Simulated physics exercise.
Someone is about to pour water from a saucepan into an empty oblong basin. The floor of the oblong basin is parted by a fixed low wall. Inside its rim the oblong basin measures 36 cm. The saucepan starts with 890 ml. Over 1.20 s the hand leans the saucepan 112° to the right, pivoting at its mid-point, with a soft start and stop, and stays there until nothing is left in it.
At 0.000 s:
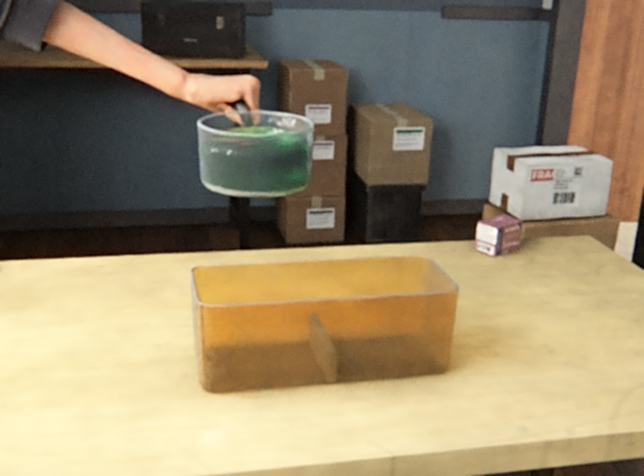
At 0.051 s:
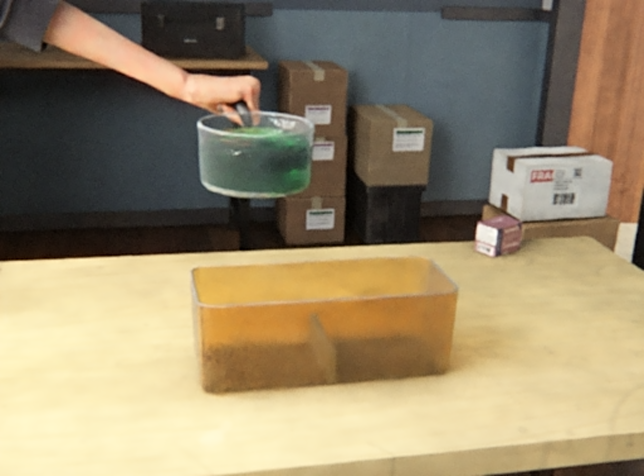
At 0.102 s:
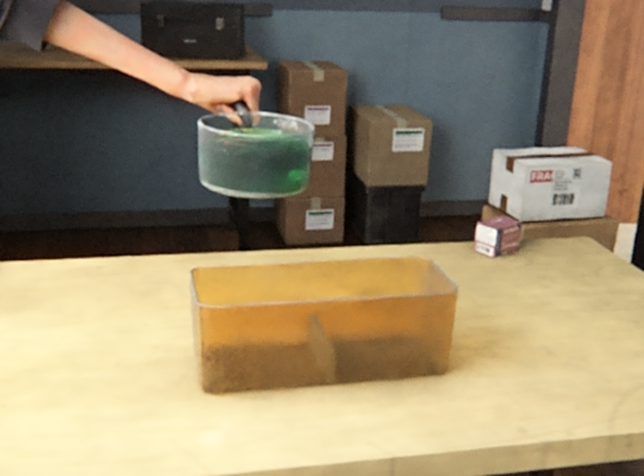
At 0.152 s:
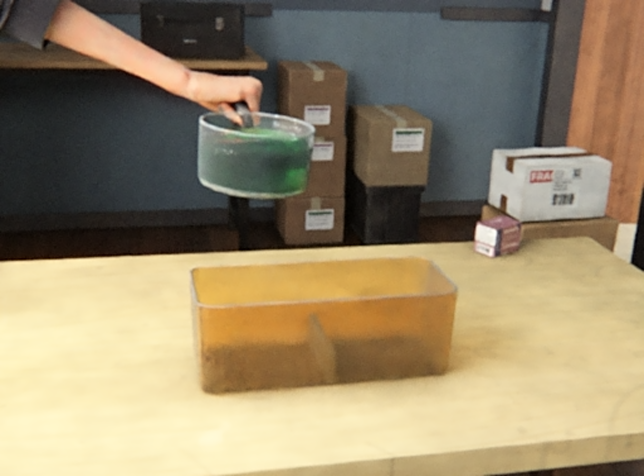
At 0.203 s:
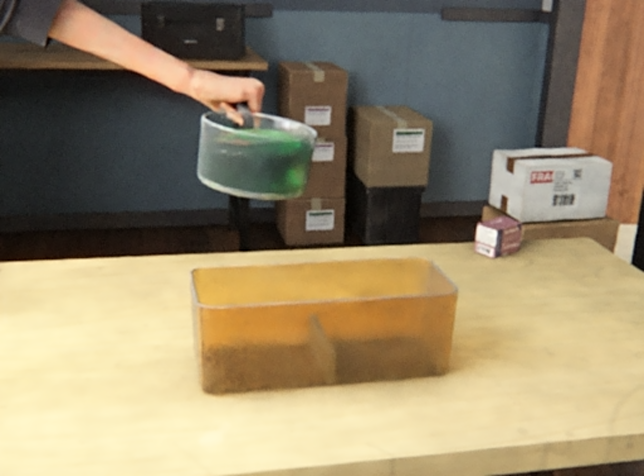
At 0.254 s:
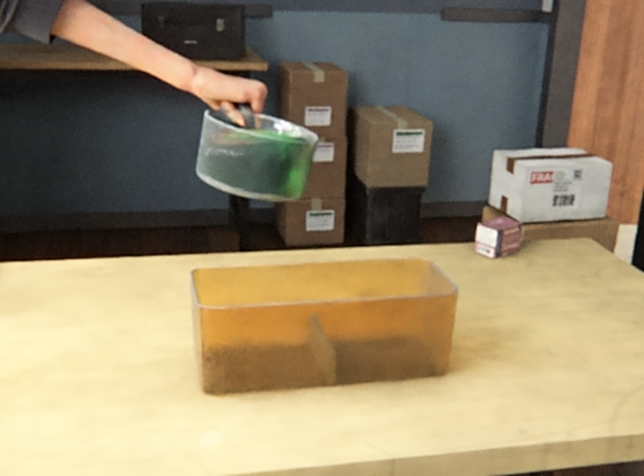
A hand holding a clear saucepan of green water above an empty amber oblong basin, slowly leaning it slightly to the right.
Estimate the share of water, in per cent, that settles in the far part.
Roughly 83 per cent is past the wall.
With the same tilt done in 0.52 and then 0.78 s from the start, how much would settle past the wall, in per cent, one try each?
In turn about 70 and 75 per cent.
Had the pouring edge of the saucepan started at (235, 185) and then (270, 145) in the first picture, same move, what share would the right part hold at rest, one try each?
In turn about 10 and 45 per cent.
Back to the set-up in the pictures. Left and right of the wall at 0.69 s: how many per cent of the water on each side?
Some 0 per cent left and 8 right.
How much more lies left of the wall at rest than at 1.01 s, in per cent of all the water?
About 12 per cent.
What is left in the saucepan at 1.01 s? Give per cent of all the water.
Near 10 in a hundred.
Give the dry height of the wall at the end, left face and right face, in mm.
Some 38 mm on the left and 12 mm on the right.
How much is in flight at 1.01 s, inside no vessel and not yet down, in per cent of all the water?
Some 12 per cent.
Then, 0.69 s in, the tilt is 69° and 59 per cent is still to pour, 0 is left of the wall and 8 right of it.
Then, 1.01 s in, the tilt is 105° and 9 per cent is still to pour, 4 is left of the wall and 74 right of it.
Then, 1.34 s in, the tilt is 112° and 0 per cent is still to pour, 14 is left of the wall and 85 right of it.
Then, 1.70 s in, the tilt is 112° and 0 per cent is still to pour, 16 is left of the wall and 83 right of it.
Finally, 16 per cent lies left of the wall, 83 right of it and 1 outside.
